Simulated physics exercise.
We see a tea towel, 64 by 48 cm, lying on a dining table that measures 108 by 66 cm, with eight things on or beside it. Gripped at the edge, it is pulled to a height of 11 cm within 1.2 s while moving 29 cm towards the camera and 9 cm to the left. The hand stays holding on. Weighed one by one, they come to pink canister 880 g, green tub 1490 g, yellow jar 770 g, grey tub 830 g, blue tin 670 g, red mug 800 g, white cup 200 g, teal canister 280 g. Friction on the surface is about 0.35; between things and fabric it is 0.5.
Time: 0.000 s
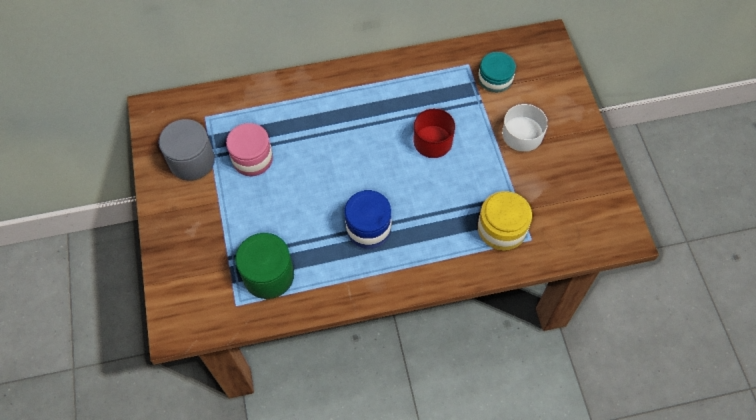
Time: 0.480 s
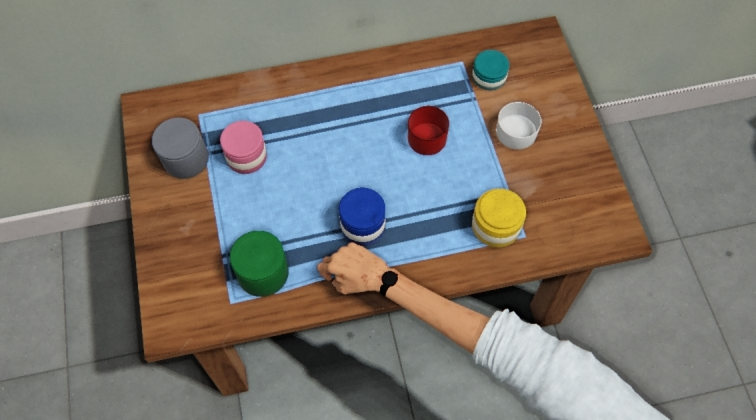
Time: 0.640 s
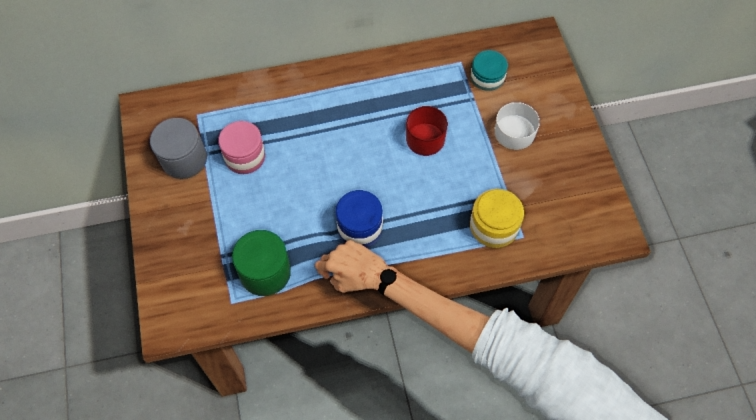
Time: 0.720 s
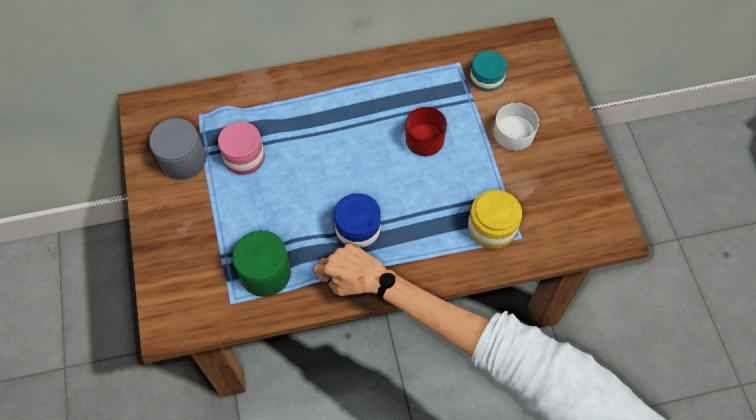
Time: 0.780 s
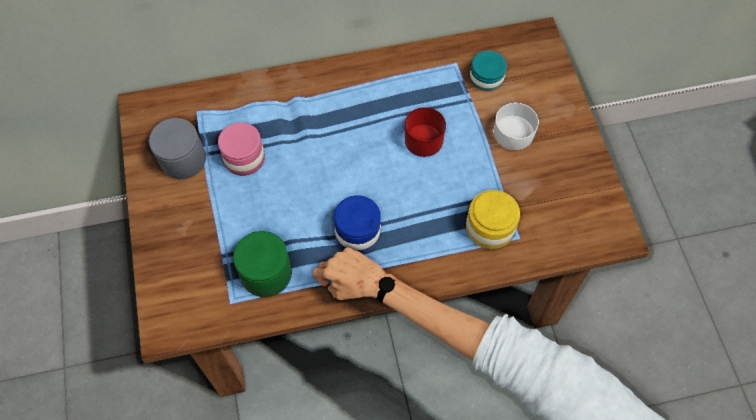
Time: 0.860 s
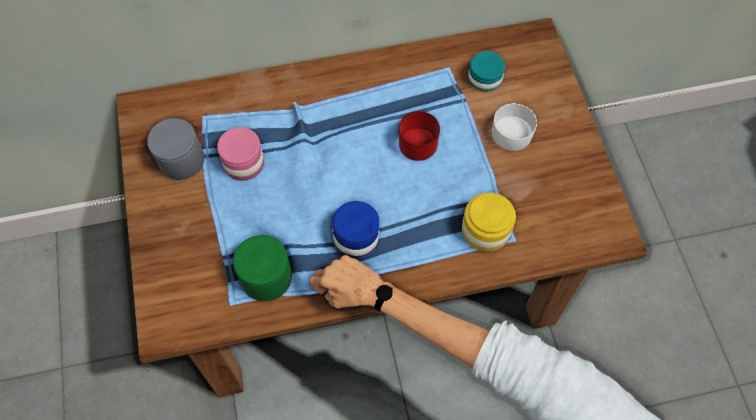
A wooden dining table stands on grey floor tiles against a pale green wall, seen from above at an angle. On and around a blue striped tea towel sit a grey tub, pink canister, green tub, blue tin, red mug and yellow jar, with a white cup and teal canister at right. After the view shifts slightly, a hand grips the near edge and tugs slightly, wrinkling the far side.
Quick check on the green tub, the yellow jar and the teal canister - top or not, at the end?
In the end I'd bet the green tub leaves the surface; I'd bet the yellow jar leaves the surface; I'd bet the teal canister never leaves the surface.
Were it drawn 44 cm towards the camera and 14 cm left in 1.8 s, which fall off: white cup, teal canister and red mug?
So the white cup does not fall, the teal canister does not fall, and the red mug comes down.
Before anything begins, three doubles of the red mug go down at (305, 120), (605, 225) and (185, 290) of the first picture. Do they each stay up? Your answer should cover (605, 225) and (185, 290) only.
In turn: Stays up, stays up.
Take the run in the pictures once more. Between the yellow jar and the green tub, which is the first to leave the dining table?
The green one goes first.
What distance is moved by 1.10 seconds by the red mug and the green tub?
The red mug is 10 cm out, the green tub 8 cm.
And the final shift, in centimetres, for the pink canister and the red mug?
The pink canister ends around 30 cm from its start and the red mug around 40 cm.
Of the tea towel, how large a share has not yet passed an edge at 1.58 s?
I'd estimate close to 70 per cent.
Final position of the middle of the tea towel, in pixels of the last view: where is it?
Centre in the last view: Approx. (297, 297).
After 1.1 s, 100 % of the tea towel is still over the top; green tub 8 cm off its start, yellow jar 6 cm off its start, pink canister 12 cm off its start.
After 1.3 s, 85 % of the tea towel is still over the top; green tub 14 cm off its start, yellow jar 14 cm off its start, red mug 20 cm off its start.
After 1.6 s, 70 % of the tea towel is still over the top; green tub over the edge, yellow jar 21 cm off its start at (436, 280), red mug 29 cm off its start at (369, 229).
After 1.8 s, 55 % of the tea towel is still over the top; green tub over the edge, yellow jar over the edge, red mug 36 cm off its start.
After 3.4 s, 55 % of the tea towel is still over the top; green tub over the edge, yellow jar over the edge, teal canister 0 cm off its start at (488, 65), red mug 38 cm off its start at (359, 271).
